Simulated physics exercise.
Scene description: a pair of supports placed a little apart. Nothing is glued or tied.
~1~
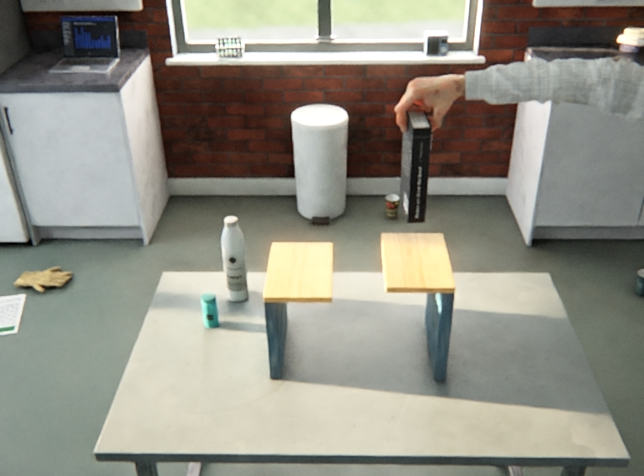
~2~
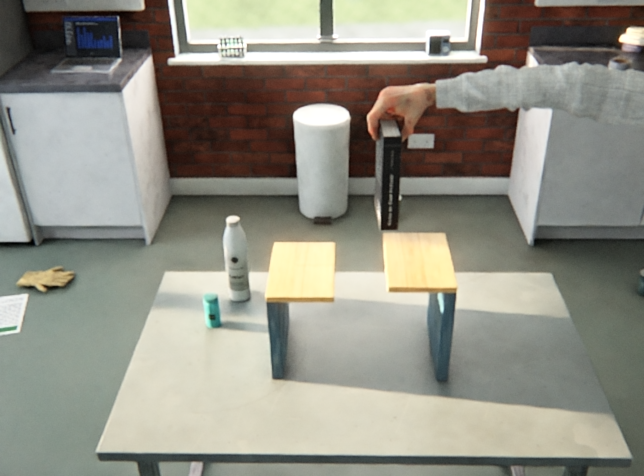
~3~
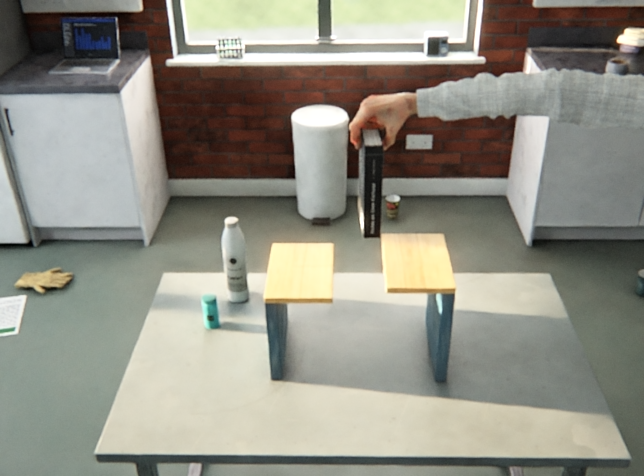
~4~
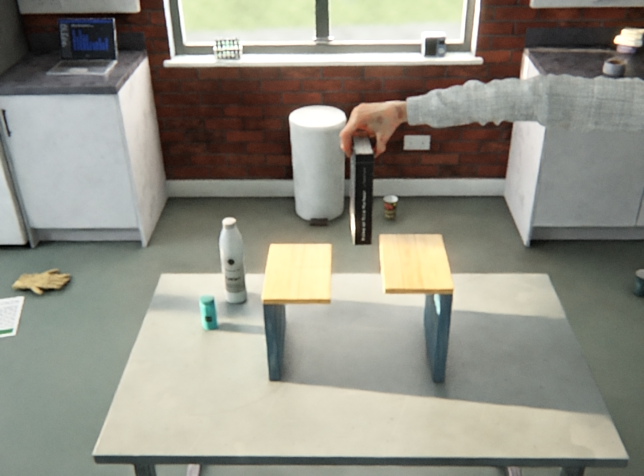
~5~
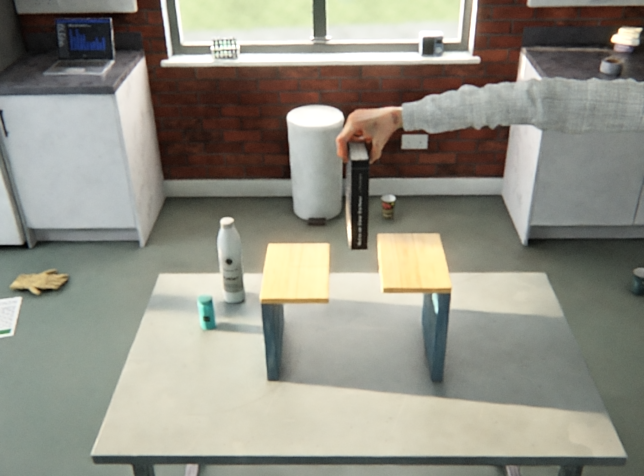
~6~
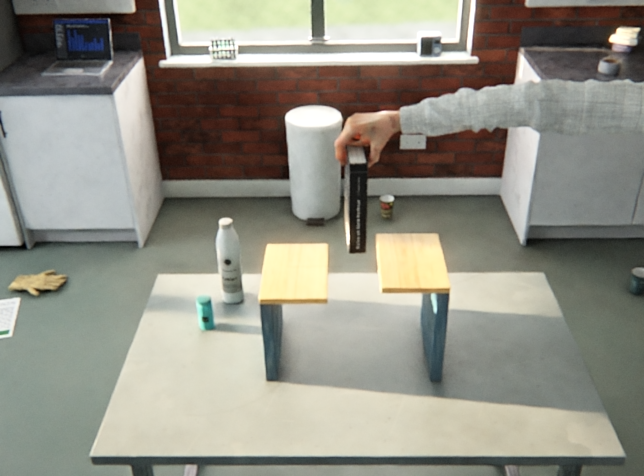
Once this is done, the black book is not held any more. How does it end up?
It lands below the slot.
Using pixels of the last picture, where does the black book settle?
Roughly (355, 316).
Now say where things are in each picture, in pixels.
Being brought over the gap; black book (415, 164); turquoise shaker (210, 310), in the first picture.
Being brought over the gap; black book (388, 172); turquoise shaker (212, 310), in the second picture.
Being brought over the gap; black book (370, 180); turquoise shaker (211, 311), in the third picture.
Being brought over the gap; black book (361, 188); turquoise shaker (209, 312), in the fourth picture.
Being brought over the gap; black book (357, 193); turquoise shaker (207, 312), in the fifth picture.
Poised above the slot; black book (356, 197); turquoise shaker (206, 312), in the sixth picture.
Then, 0.20 s past the last view, black book displaced a little near (355, 215).
Then, 0.30 s past the last view, black book displaced about its own width near (355, 267).
Then, 0.40 s past the last view, black book displaced well along near (355, 310).
Then, 0.60 s past the last view, black book displaced well along near (355, 314).
Finally, moved from the start, black book; the other 2 still in place. Final places as the last picture's camera would see them, black book near (355, 316). The book drops through.
